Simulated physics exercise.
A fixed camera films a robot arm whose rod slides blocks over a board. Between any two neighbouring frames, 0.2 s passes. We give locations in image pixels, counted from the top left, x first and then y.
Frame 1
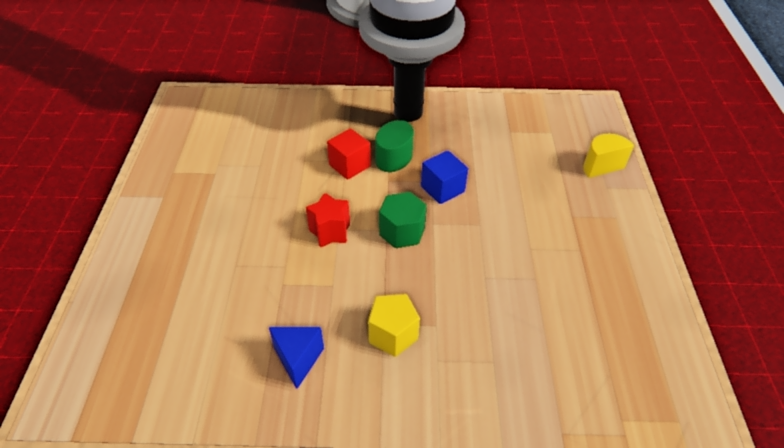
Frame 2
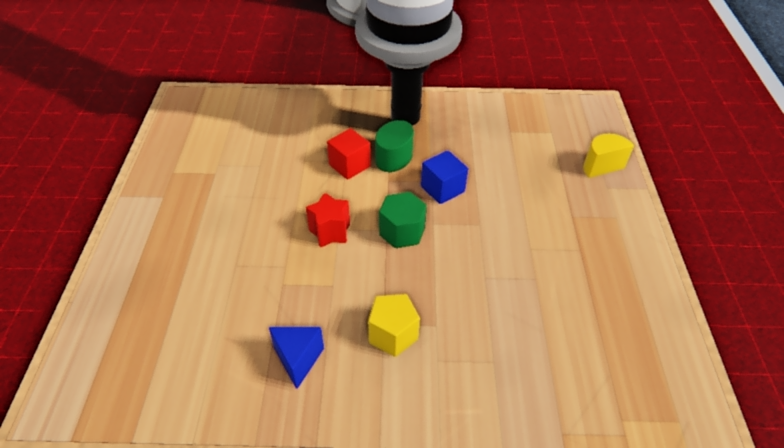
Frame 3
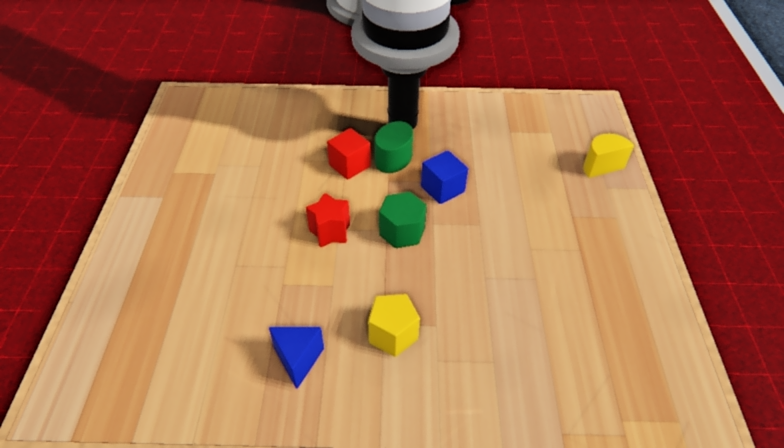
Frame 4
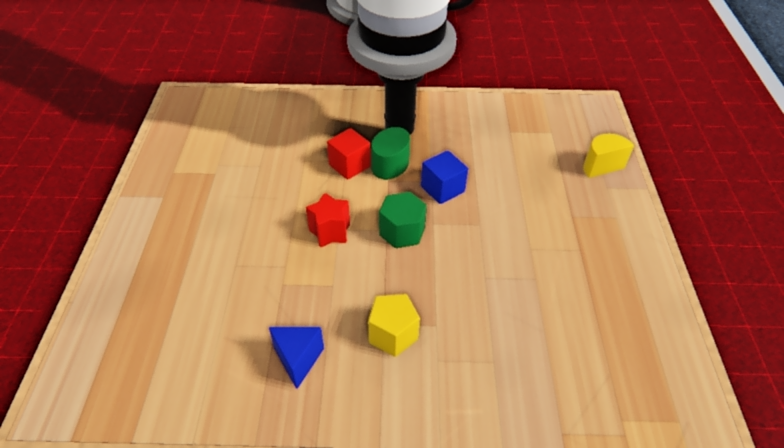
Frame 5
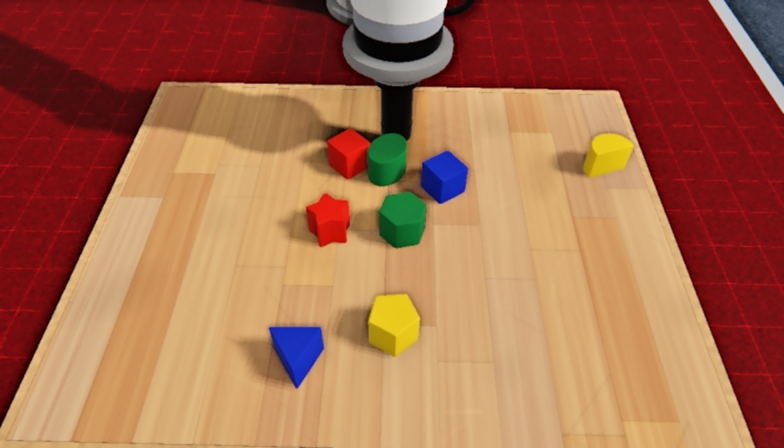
Robot arm with a black rod edging toward the viewer, nudging a green rounded block slightly among colored blocks on a wooden board.
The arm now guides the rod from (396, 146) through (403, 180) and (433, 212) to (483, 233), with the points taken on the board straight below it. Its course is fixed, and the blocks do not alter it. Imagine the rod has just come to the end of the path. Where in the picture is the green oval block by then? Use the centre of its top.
It comes to (376, 181).
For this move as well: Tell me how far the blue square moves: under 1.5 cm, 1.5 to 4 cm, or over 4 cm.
My prediction: Under 1.5 cm.
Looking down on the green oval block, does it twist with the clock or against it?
From above, the turn goes clockwise.
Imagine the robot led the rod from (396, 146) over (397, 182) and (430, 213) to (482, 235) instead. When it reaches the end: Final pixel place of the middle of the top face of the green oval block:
The middle of its top is at (370, 186).
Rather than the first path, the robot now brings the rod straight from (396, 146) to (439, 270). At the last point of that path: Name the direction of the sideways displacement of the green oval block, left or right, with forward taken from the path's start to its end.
The green oval block goes right.
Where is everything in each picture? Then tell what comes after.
The first picture shows lower end of the rod (408, 114), tops of blocks, green oval block (395, 134), green hexagonal block (403, 208), blue square (445, 165).
The second picture shows rod (406, 118), blocks as before.
The third picture shows rod (403, 124), blocks as before.
The fourth picture shows rod (400, 129), green oval block (391, 141).
The fifth picture shows rod (396, 135), green oval block (387, 147), green hexagonal block (403, 208), blue square (445, 165).
The first path, step by step. One third of the way, rod (404, 170); green oval block (376, 176), turned 55° clockwise.
Two thirds of the way, rod (434, 201); green oval block (376, 181), turned 75° clockwise; blue square (453, 167), turned 15° anticlockwise.
At the end, rod (485, 223); green oval block (376, 181), turned 75° clockwise; green hexagonal block not moved; blue square (453, 167), turned 15° anticlockwise.
